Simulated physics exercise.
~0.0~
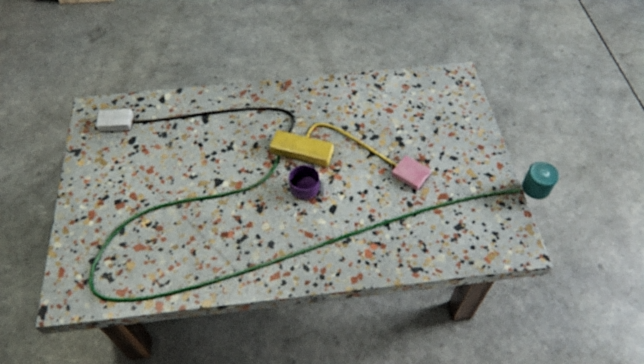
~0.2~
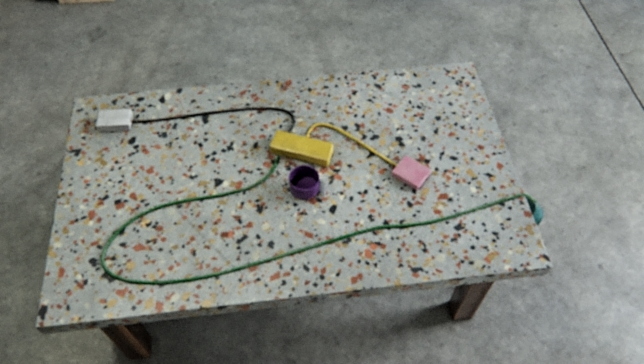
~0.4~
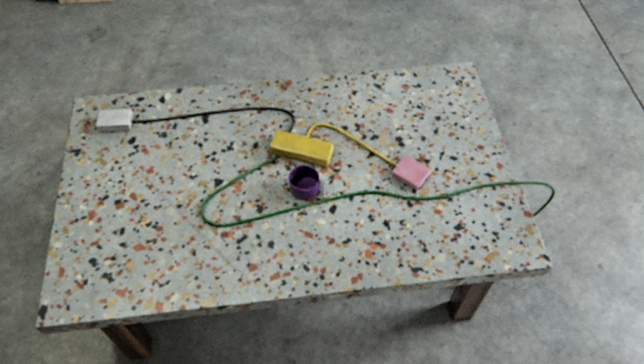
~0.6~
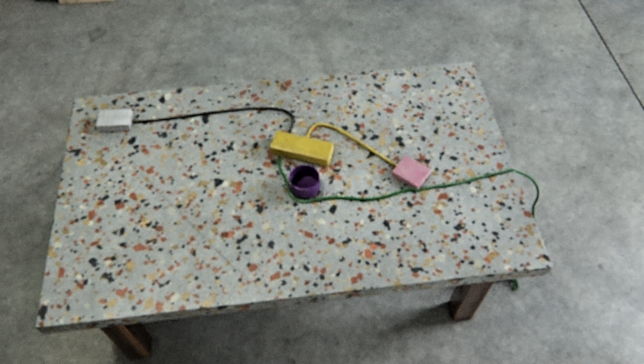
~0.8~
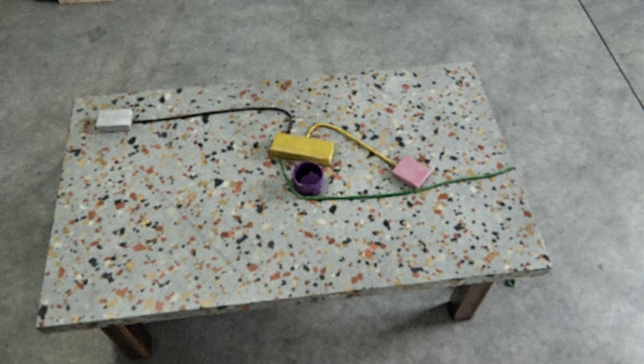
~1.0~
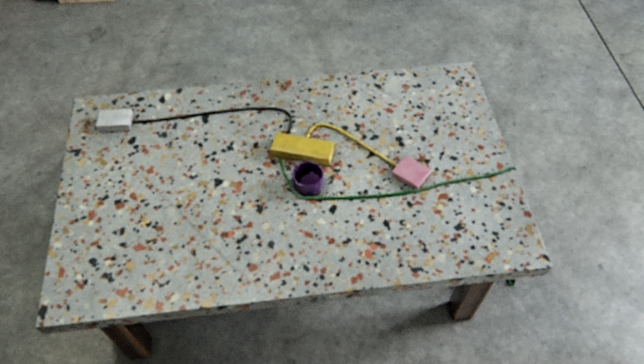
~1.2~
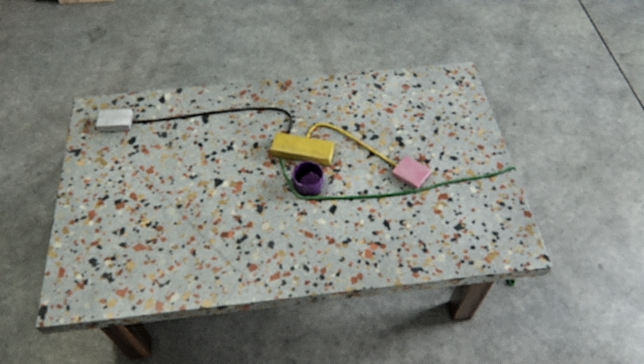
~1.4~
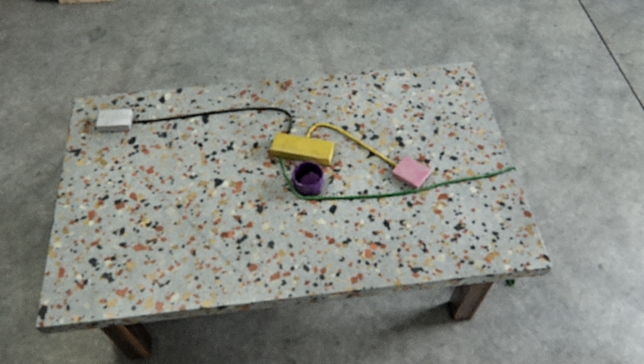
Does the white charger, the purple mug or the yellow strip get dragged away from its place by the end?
No, the white charger and the purple mug hardly stir, and the yellow strip keeps its place.
